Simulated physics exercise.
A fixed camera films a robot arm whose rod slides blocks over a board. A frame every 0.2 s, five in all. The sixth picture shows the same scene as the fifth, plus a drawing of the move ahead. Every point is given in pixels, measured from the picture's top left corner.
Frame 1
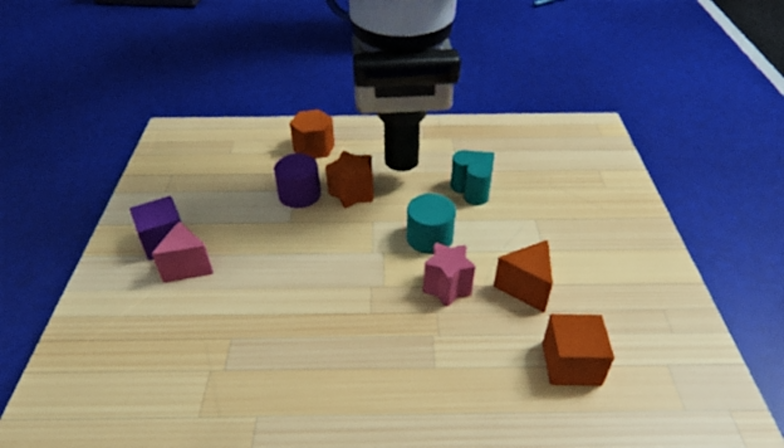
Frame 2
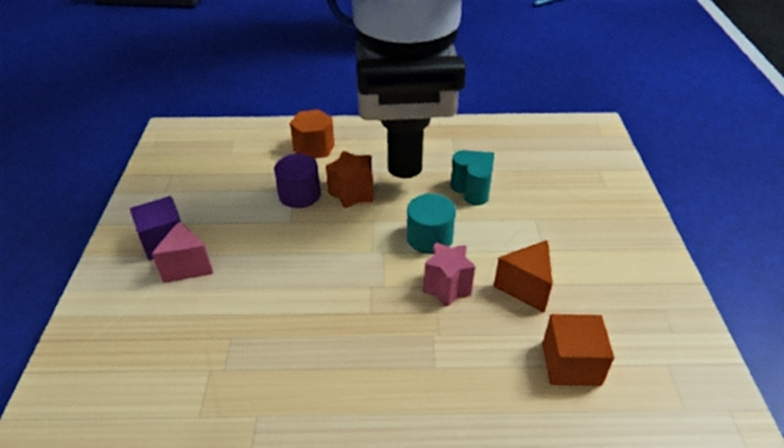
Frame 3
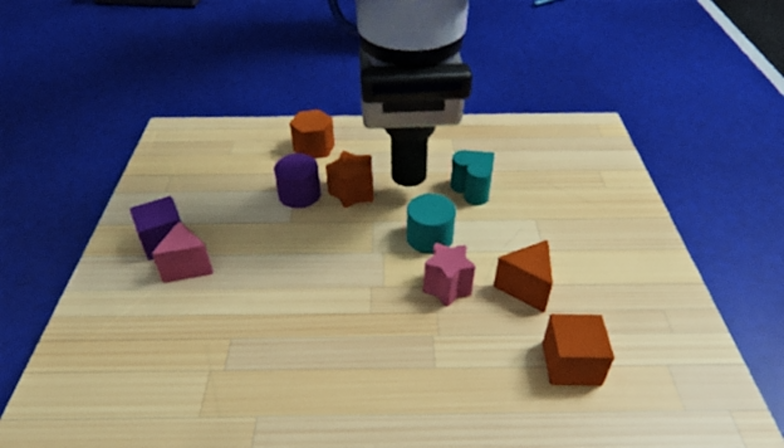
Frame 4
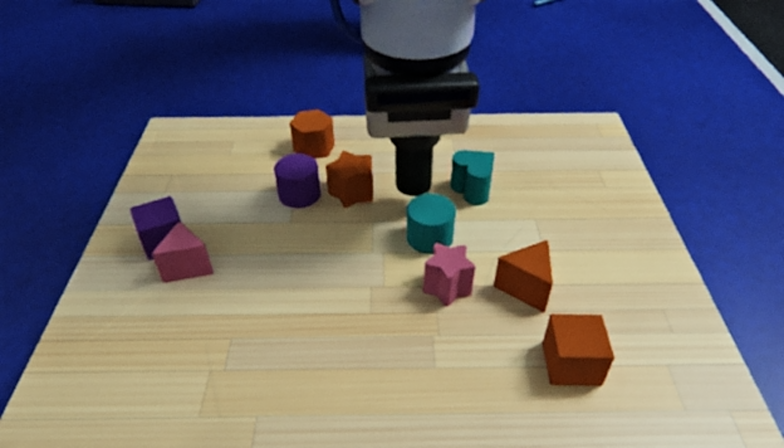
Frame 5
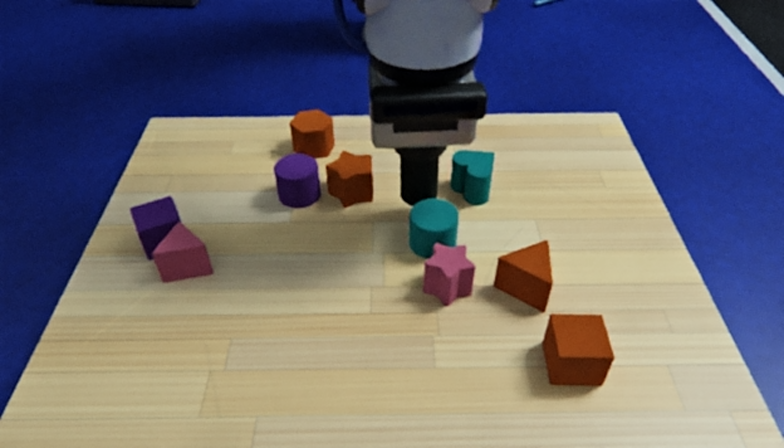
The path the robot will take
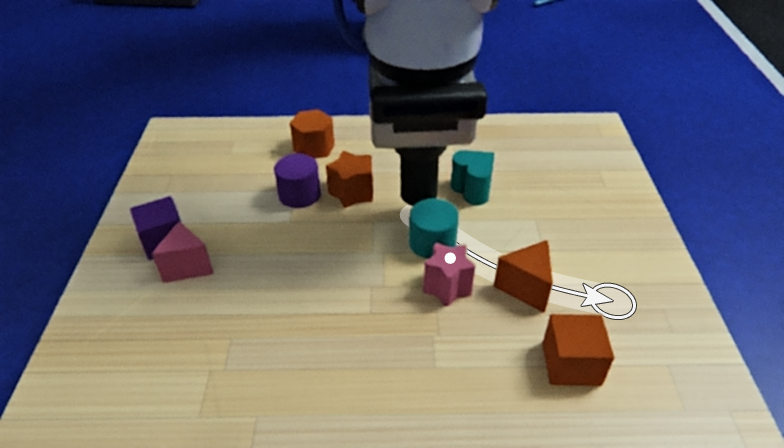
A robot arm with a black rod moves slowly toward the viewer and slightly right over a pale wooden board on a blue surface, seen from above by a still camera. Purple and pink blocks sit left, orange and purple ones upper left, a turquoise heart, turquoise cylinder and pink star right of centre, orange triangle and cube lower right. The rod nears the cylinder, then nudges it slightly forward.
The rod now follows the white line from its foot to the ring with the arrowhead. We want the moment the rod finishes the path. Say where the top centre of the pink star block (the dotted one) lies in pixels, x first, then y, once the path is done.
Most likely (448, 292).
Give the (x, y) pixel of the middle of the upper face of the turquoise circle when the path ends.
It ends at (480, 267).
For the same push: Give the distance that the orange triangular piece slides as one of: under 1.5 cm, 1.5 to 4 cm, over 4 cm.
Verdict: More than 4 cm.
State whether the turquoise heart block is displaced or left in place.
Stays put.
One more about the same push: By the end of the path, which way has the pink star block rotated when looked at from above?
Bird's-eye view: Clockwise.
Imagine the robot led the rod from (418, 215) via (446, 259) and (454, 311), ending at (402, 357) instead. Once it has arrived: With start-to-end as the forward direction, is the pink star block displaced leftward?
Yes, that is how it ends up.
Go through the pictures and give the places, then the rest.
In the first frame, rod's lower end (402, 161); turquoise circle (431, 208); pink star block (450, 258); turquoise heart block (476, 161); orange triangular piece (533, 259); orange square (582, 334).
In the second frame, rod (405, 168); blocks still.
In the third frame, rod (409, 176); blocks still.
In the fourth frame, rod (414, 185); blocks still.
In the fifth frame, rod (419, 195); turquoise circle (434, 213); pink star block (450, 258); turquoise heart block (476, 161); orange triangular piece (533, 259); orange square (582, 334).
Drawn move, from (418, 215) by way of (467, 252) and (534, 282) to (613, 301); the dot is on the pink star block.
On the path given first. One third of the way, rod (470, 232); turquoise circle (468, 256); pink star block (450, 286), turned 20° clockwise.
Two thirds of the way, rod (539, 262); turquoise circle (480, 267); pink star block (448, 292), turned 40° clockwise; orange triangular piece (571, 277).
At the end, rod (620, 281); turquoise circle (480, 267); pink star block (448, 292), turned 40° clockwise; turquoise heart block still; orange triangular piece (624, 303), turned 45° clockwise; orange square still.
